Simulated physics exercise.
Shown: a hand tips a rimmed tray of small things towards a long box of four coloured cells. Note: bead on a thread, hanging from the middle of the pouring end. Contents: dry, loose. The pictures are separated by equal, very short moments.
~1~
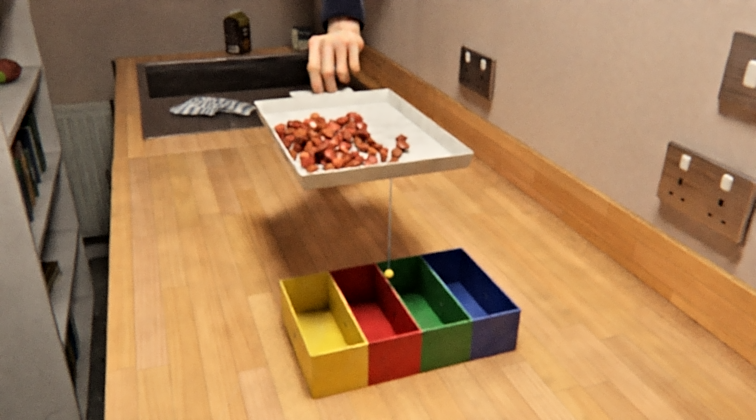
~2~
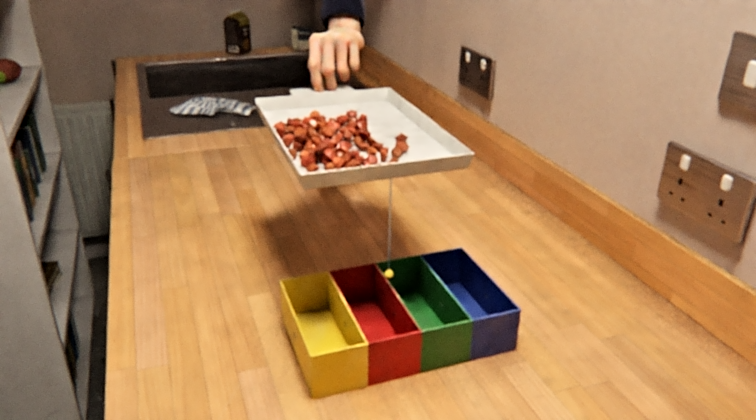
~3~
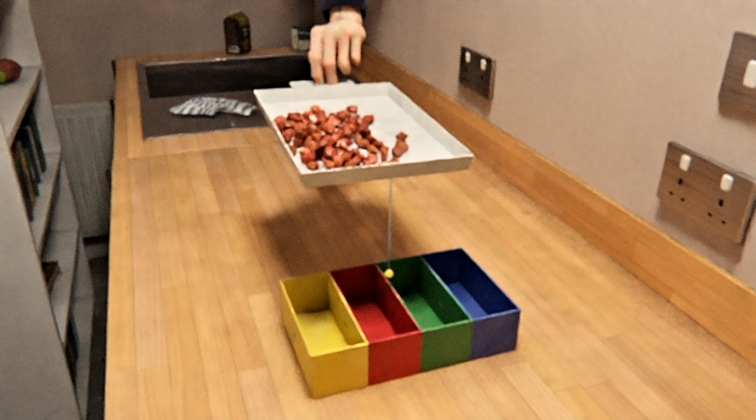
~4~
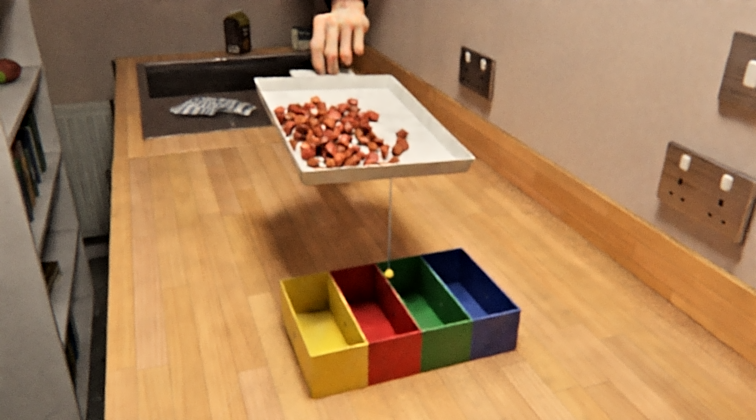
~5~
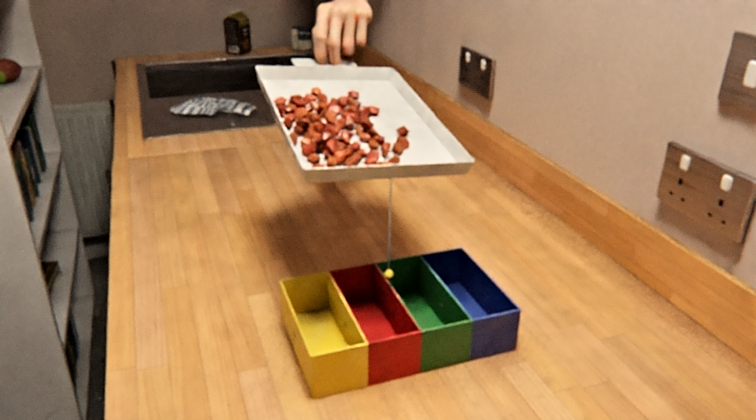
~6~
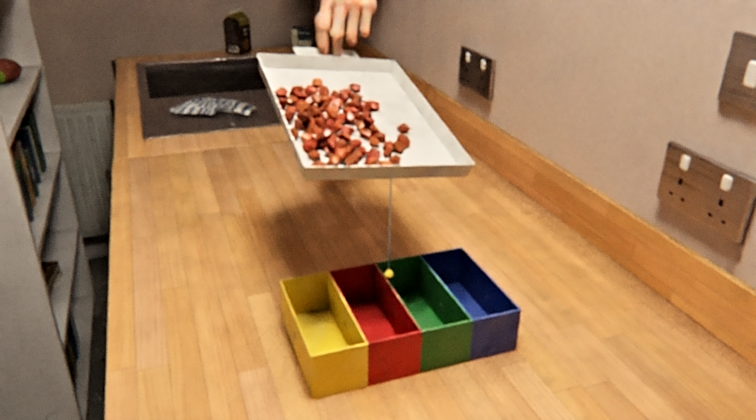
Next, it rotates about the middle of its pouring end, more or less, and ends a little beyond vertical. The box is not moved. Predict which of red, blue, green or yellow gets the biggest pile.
The biggest pile lands in blue.
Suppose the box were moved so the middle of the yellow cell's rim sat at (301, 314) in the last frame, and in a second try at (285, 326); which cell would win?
Try 1 - the cell in blue; try 2 - the blue cell.
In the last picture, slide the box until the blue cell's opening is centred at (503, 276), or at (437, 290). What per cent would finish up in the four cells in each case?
Try 1: Some 100 %; try 2: Some 50 %.
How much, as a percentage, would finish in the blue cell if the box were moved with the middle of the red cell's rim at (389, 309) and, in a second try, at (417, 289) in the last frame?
Roughly 50 per cent, and 10 per cent.
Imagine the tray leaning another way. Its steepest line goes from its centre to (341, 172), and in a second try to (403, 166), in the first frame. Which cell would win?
The yellow one, then the green cell.
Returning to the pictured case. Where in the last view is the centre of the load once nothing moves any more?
Centre at rest, last view: Approx. (463, 317).
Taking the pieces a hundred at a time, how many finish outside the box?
Estimated share: About 10 %.
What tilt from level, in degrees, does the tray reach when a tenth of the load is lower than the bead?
Roughly 70 degrees.
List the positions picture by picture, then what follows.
Corners of the pouring end at (304, 173) and (469, 152), level; middle of the load at (329, 144), bits of crushed brick; bead on its thread at (389, 274); yellow cell at (340, 367); red cell at (394, 354); green cell at (446, 342); blue cell at (495, 331), in the first frame.
Corners of the pouring end at (304, 173) and (469, 152), level; middle of the load at (329, 143), in the second frame.
Corners of the pouring end at (305, 171) and (470, 154), tipped barely, lowest at the right corner; middle of the load at (329, 139), in the third frame.
Corners of the pouring end at (305, 169) and (470, 157), tipped a little, lowest at the right corner; middle of the load at (330, 134), in the fourth frame.
Corners of the pouring end at (306, 167) and (470, 160), tipped a little, lowest at the right corner; middle of the load at (330, 129), in the fifth frame.
Corners of the pouring end at (307, 165) and (471, 162), tipped a little, lowest at the right corner; middle of the load at (331, 124); yellow cell at (340, 367); red cell at (394, 354); green cell at (446, 342); blue cell at (495, 331), in the sixth frame.
Soon, tray tipped steeply; nearly all on the tray; a small part falling or outside the box.
A while on, tray tipped right over; about a quarter on the tray; about a third in the blue cell; a small part in the green cell; a stray few in the red cell; about a quarter falling or outside the box.
Towards the end, tray tipped past a quarter turn; about two thirds in the blue cell; about a quarter in the green cell; a stray few in the red cell; a small part falling or outside the box.
Finally, tray tipped past a quarter turn; about two thirds in the blue cell; about a quarter in the green cell; a stray few in the red cell; none in the yellow cell; a small part outside the box.
